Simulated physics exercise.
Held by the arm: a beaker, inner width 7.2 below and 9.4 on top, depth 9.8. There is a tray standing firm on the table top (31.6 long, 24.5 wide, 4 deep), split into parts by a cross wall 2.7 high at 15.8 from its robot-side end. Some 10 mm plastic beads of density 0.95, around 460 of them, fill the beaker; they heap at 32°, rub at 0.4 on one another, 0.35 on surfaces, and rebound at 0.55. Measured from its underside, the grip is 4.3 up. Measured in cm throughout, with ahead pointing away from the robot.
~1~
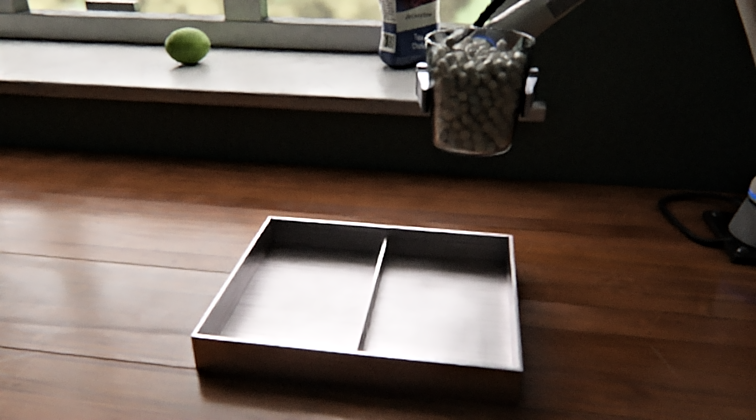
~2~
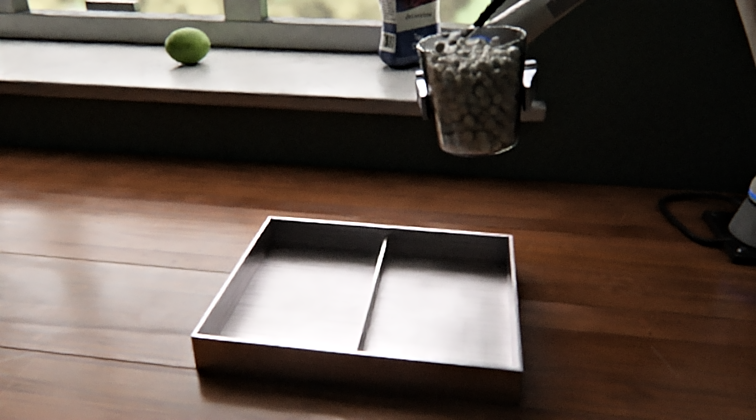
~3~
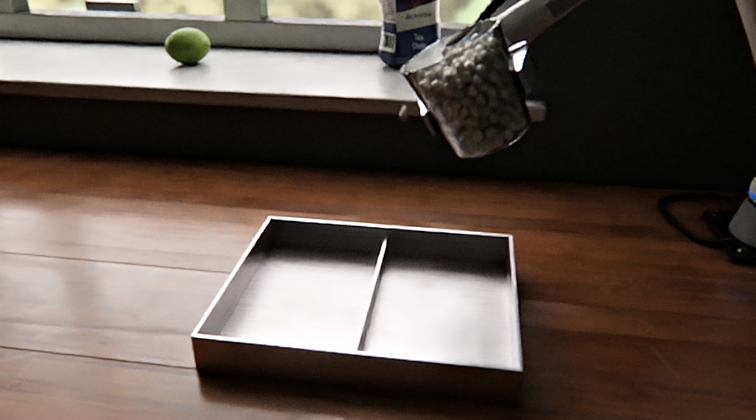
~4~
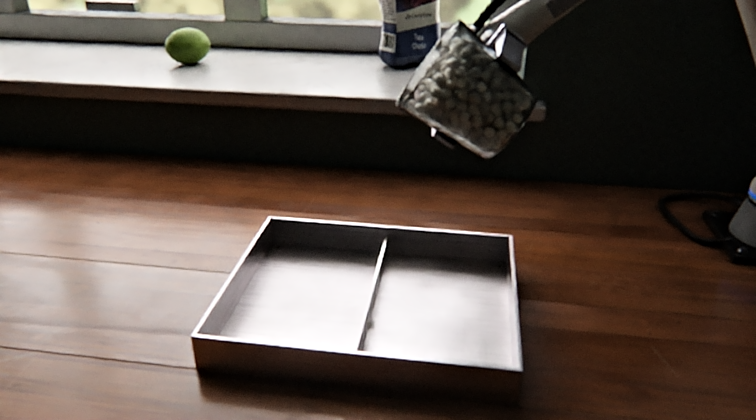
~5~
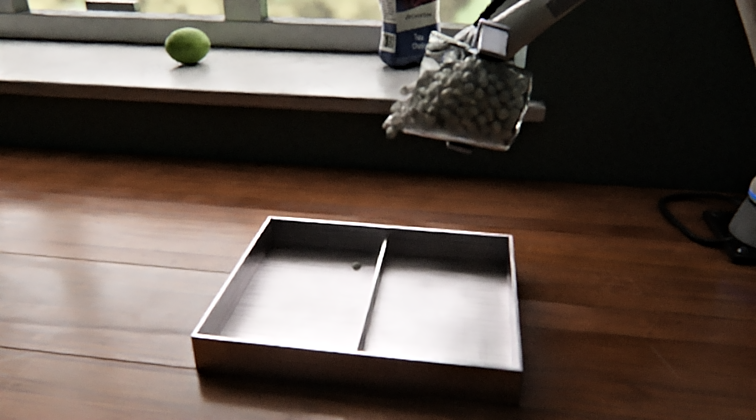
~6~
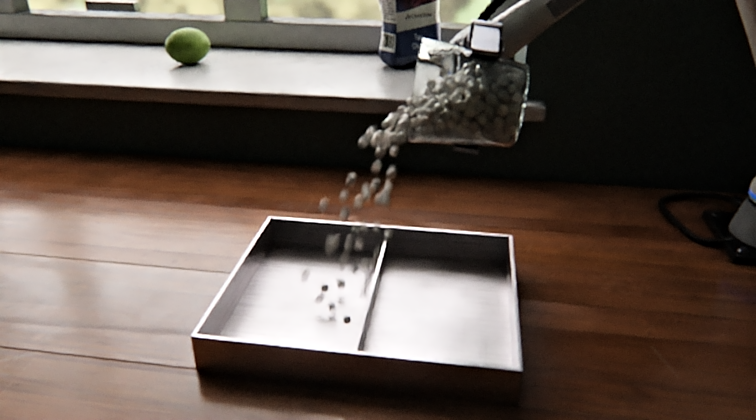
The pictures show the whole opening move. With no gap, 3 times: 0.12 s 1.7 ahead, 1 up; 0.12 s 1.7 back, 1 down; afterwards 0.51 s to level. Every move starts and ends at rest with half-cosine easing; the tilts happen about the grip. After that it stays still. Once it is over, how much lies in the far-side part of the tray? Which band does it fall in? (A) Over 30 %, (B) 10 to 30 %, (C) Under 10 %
Answer: A.
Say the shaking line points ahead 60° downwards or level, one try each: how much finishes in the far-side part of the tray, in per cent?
Near 40 and 60 percent respectively.
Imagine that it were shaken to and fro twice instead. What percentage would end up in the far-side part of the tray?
Then about 55 per cent.
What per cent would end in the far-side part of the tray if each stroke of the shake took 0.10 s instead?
I'd expect close to 70 in a hundred.
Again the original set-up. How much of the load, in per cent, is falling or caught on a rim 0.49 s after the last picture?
Around 14 percent of the load.
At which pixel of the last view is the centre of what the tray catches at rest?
About (310, 294).
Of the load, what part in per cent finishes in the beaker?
End share: Around 25 per cent.
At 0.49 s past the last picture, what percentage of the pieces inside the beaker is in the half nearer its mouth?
Around 60 per cent of it.
Then, 0.49 s later, tilted 84° forward, highest piece 26 above the table; 206 in the beaker, 164 in the far-side part, 20 in the robot-side part, 1 on the table or floor, 65 in flight or on a rim.
Then, 0.98 s later, tilted 40° forward, highest piece 28 above the table; 277 in the far-side part, 121 in the beaker, 52 in the robot-side part, 1 on the table or floor, 5 in flight or on a rim.
Then, 1.43 s later, level, highest piece 27 above the table; 281 in the far-side part, 121 in the beaker, 53 in the robot-side part, 1 on the table or floor.
Then, 2.48 s later, level, highest piece 27 above the table; 281 in the far-side part, 121 in the beaker, 53 in the robot-side part, 1 on the table or floor.
At rest, 281 in the far-side part, 121 in the beaker, 53 in the robot-side part, 1 on the table or floor. That is 62 % in the far-side part of the tray.
